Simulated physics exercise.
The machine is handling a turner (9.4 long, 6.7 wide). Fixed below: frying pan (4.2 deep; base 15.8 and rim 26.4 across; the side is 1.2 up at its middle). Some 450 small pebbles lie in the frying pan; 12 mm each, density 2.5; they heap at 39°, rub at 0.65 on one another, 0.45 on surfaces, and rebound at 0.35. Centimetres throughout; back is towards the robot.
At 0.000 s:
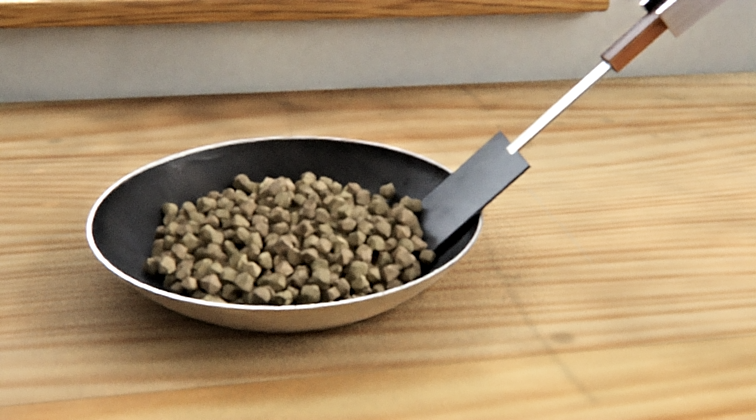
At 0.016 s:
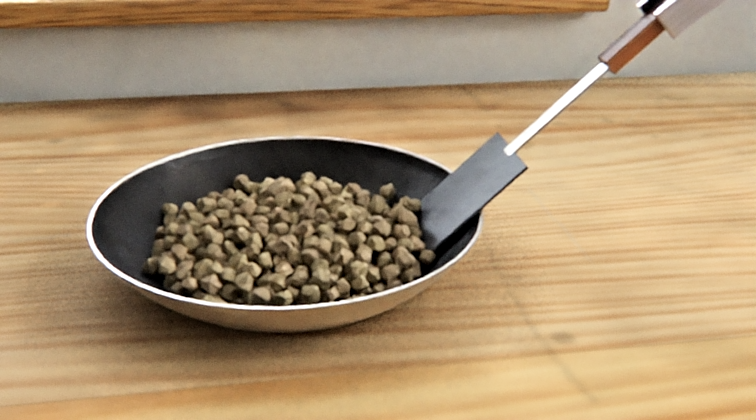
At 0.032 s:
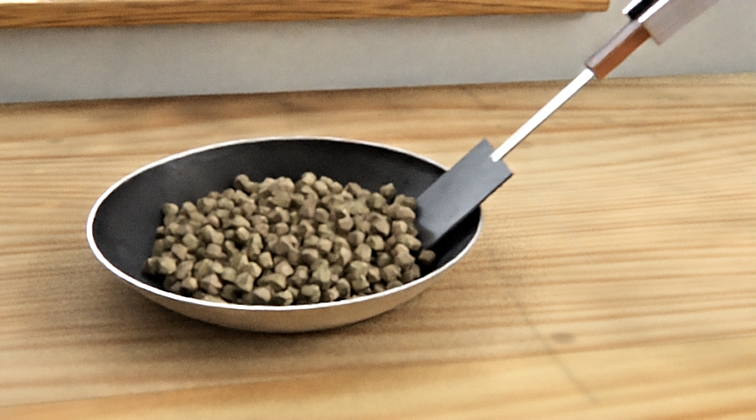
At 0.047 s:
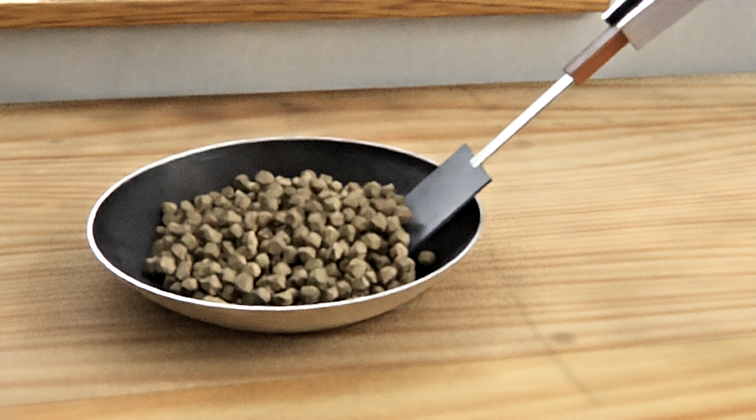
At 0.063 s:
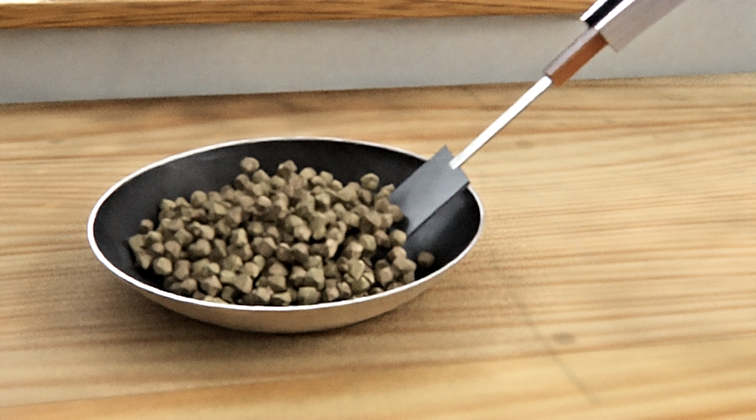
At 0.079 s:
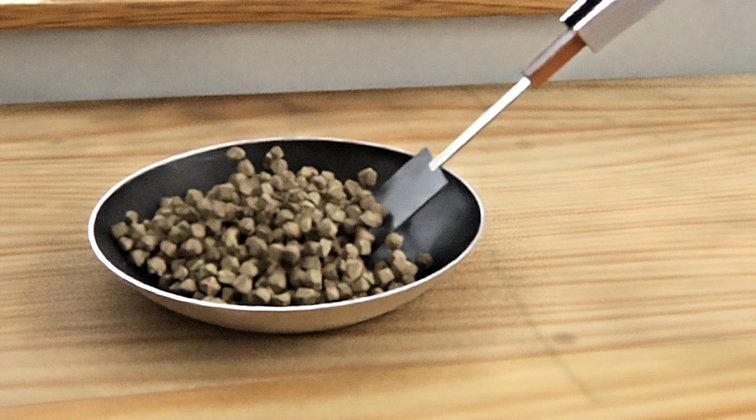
In a dark frying pan, a gray turner pushes the heaped brown pebbles left.
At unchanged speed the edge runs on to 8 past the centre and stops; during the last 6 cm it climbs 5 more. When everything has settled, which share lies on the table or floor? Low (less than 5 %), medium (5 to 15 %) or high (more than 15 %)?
On the table or floor the share is high, more than 15 %.
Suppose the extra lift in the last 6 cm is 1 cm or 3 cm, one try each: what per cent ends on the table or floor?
Some 20 and 25 per cent.
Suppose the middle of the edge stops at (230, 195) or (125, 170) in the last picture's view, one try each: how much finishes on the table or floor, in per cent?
About 10 and 30 per cent.
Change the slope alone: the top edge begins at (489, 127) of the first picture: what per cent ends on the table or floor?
About 20 per cent.
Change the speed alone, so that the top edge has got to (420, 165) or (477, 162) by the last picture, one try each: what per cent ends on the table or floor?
Some 20 and 10 per cent.
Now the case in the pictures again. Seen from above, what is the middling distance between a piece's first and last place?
About 4 cm.
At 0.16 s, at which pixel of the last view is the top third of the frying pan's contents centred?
At about (188, 212).
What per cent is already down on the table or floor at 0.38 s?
Some 15 per cent.
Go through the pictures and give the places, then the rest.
In the first picture, turner top edge at (515, 148), sloping 43°; upper third of the load around (295, 228), from x 150 to 425, top at y 180; 448 in the frying pan.
In the second picture, turner top edge at (513, 149), sloping 43°; upper third of the load around (300, 228), from x 150 to 425, top at y 180.
In the third picture, turner top edge at (499, 155), sloping 43°; upper third of the load around (302, 228), from x 150 to 425, top at y 180.
In the fourth picture, turner top edge at (478, 161), sloping 43°; upper third of the load around (301, 221), from x 150 to 425, top at y 180.
In the fifth picture, turner top edge at (458, 163), sloping 43°; upper third of the load around (289, 216), from x 135 to 425, top at y 165.
In the sixth picture, turner top edge at (437, 164), sloping 43°; upper third of the load around (273, 213), from x 120 to 425, top at y 155; 448 in the frying pan.
After 0.12 s, sloping 43°, highest piece 8 above the table; 448 in the frying pan.
After 0.16 s, sloping 43°, highest piece 8 above the table; 447 in the frying pan, 1 on the blade or in flight.
After 0.38 s, sloping 43°, highest piece 10 above the table; 351 in the frying pan, 73 on the table or floor, 24 on the blade or in flight.
After 1.43 s, sloping 43°, highest piece 5 above the table; 351 in the frying pan, 97 on the table or floor.
At rest, 351 in the frying pan, 97 on the table or floor. That is 22 % on the table or floor.
